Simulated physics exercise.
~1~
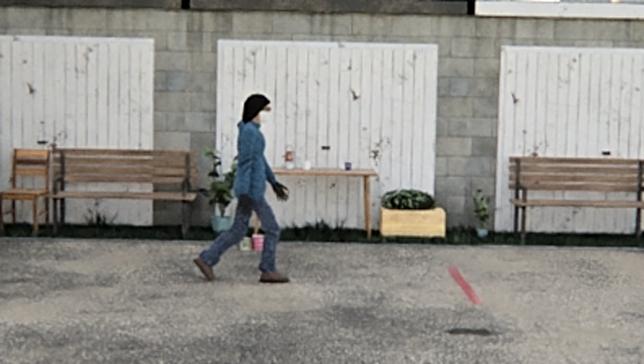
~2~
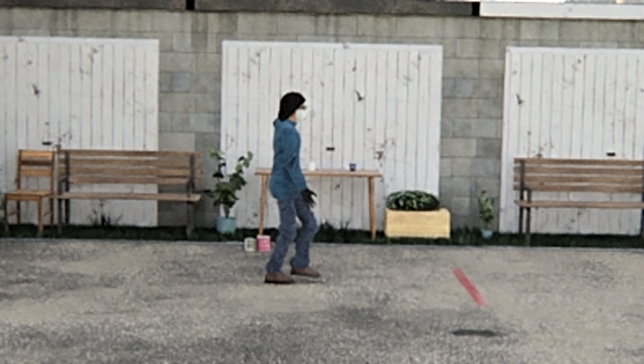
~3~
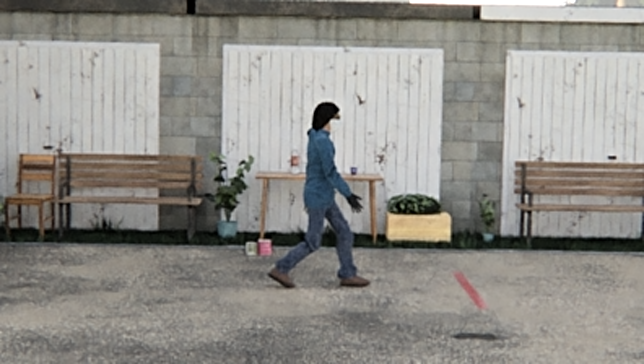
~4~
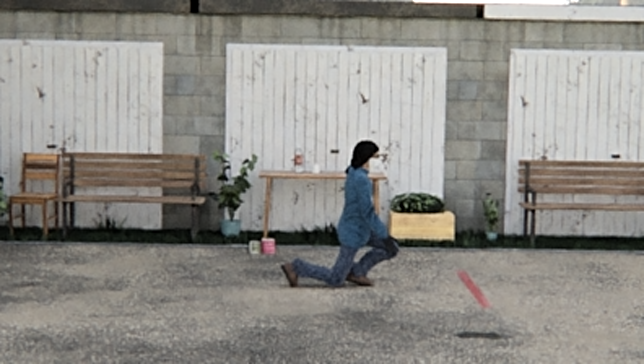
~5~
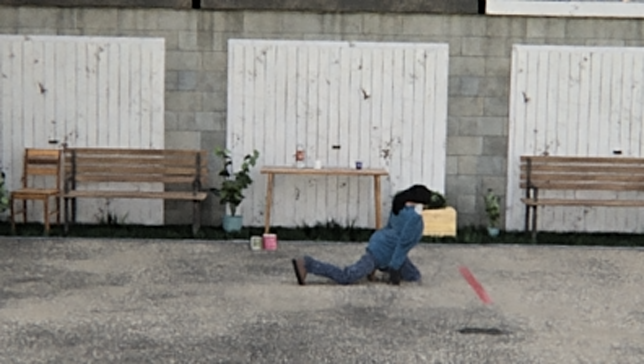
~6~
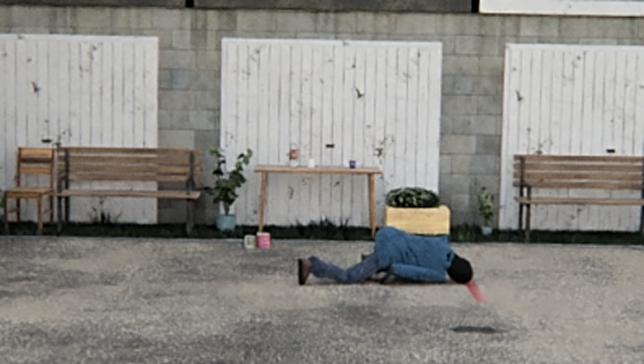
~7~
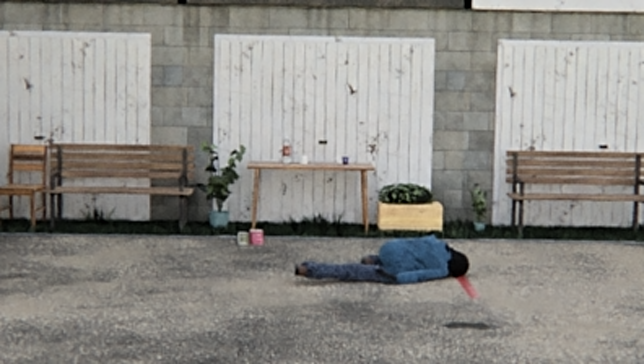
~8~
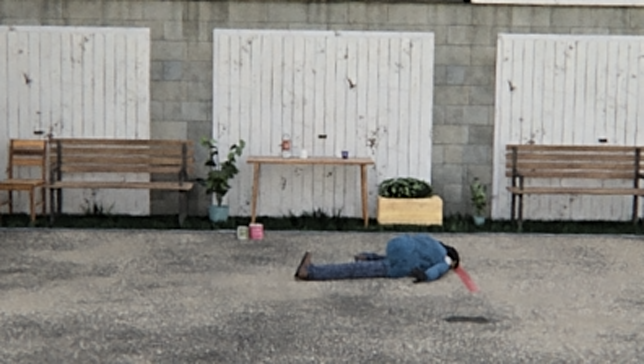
A person in a dark cap and blue jacket walking right, sinking to the knees, pitching forward and lying still, head just short of red tape.
